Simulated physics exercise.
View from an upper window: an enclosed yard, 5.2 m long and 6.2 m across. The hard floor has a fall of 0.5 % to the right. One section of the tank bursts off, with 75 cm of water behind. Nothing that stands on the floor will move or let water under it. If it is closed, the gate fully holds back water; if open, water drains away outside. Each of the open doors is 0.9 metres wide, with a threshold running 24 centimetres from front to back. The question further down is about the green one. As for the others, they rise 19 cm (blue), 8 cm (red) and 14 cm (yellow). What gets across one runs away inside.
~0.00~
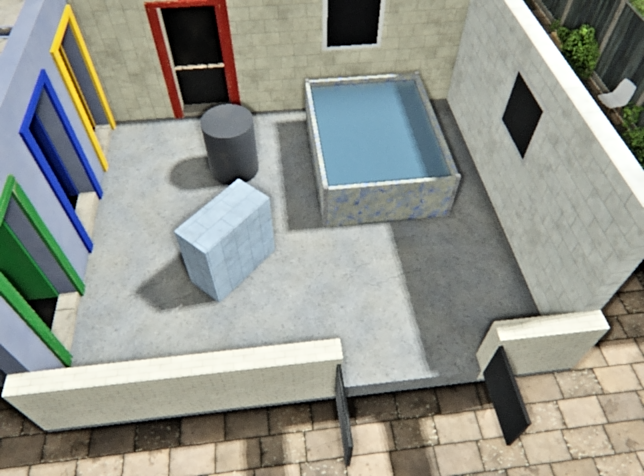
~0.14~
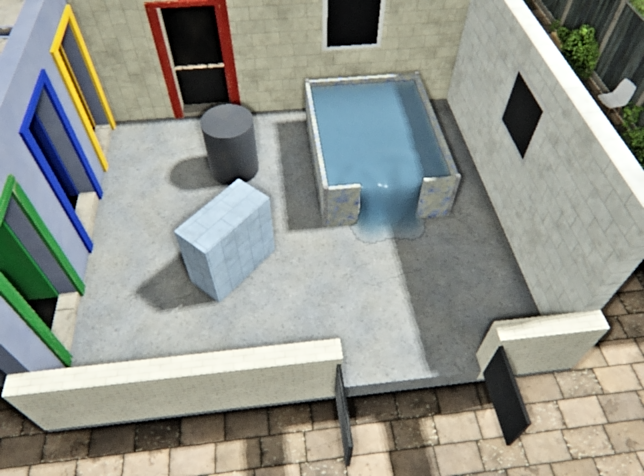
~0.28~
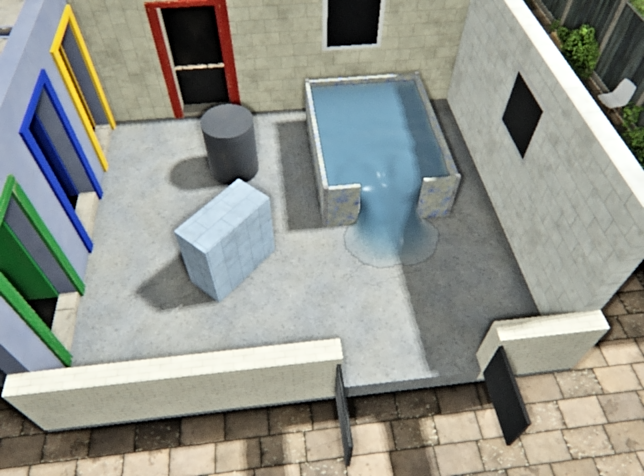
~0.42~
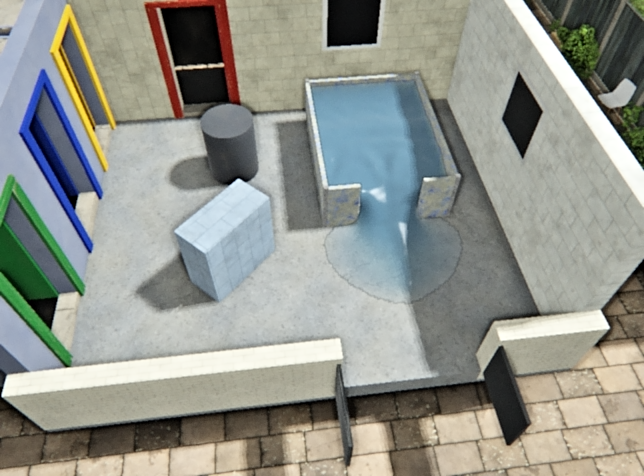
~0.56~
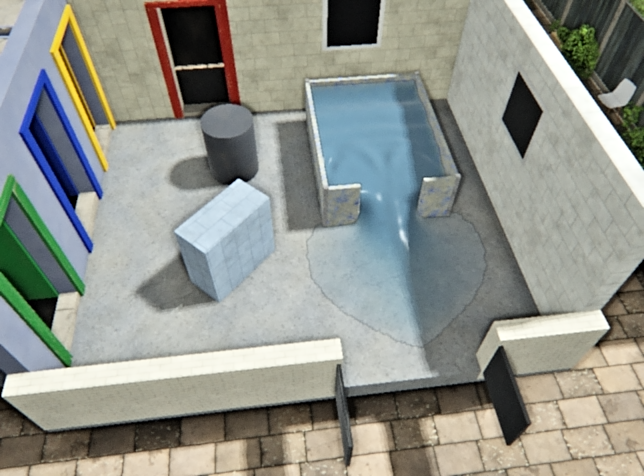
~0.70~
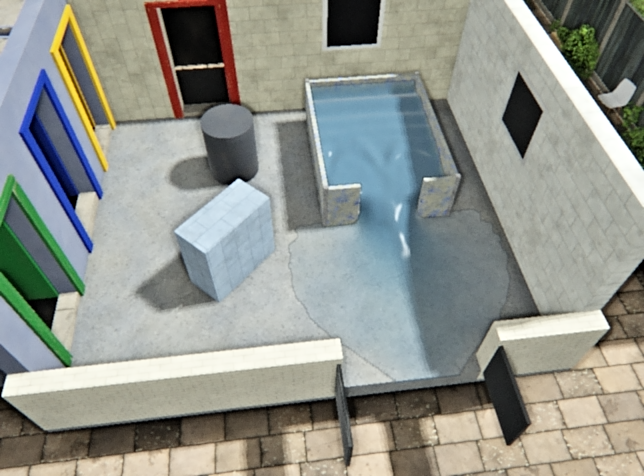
The video shows an enclosed yard with a tank of water, a grey cylinder and a pale block; a section of the tank's near side opens, and water pours out and spreads across the floor toward the low front wall.
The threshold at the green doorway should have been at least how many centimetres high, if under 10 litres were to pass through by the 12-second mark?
At least some 9 cm.
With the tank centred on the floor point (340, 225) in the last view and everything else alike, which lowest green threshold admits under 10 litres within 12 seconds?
Minimum: Approx. 13.0 cm.
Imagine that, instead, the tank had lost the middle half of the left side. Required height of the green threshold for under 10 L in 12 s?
Then 21 cm.
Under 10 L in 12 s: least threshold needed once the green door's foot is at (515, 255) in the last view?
You'd want it roughly 12.5 cm high.
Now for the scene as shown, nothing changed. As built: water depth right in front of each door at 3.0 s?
Lab note, depth in cm: Green 10; blue 0; red 0; yellow 0.
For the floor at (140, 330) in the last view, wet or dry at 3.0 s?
At that moment it's submerged.
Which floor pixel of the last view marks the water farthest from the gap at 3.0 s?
(63, 399).
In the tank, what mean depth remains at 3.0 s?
Average depth: Approx. 40 cm.
After 1.4 s water covers 30 % of the floor, deepest (44 cm) near (549, 345); it has not reached the green door.
After 3.0 s water covers 45 % of the floor, deepest (28 cm) near (549, 345); 10 cm at the green door, 0 litres in over its 12 cm threshold.
After 12.0 s water covers 95 % of the floor, deepest (9 cm) near (549, 345); 3 cm at the green door, 2 litres in over its 12 cm threshold.
At the green door as built, the water arrived by 2.7 s and peaked near 13 cm at 3.6 s.
With a threshold of 8 cm, 14 litres would have come in within the 12 s; with 10.5 cm, 4 litres. So under 10 litres takes about 9 cm.
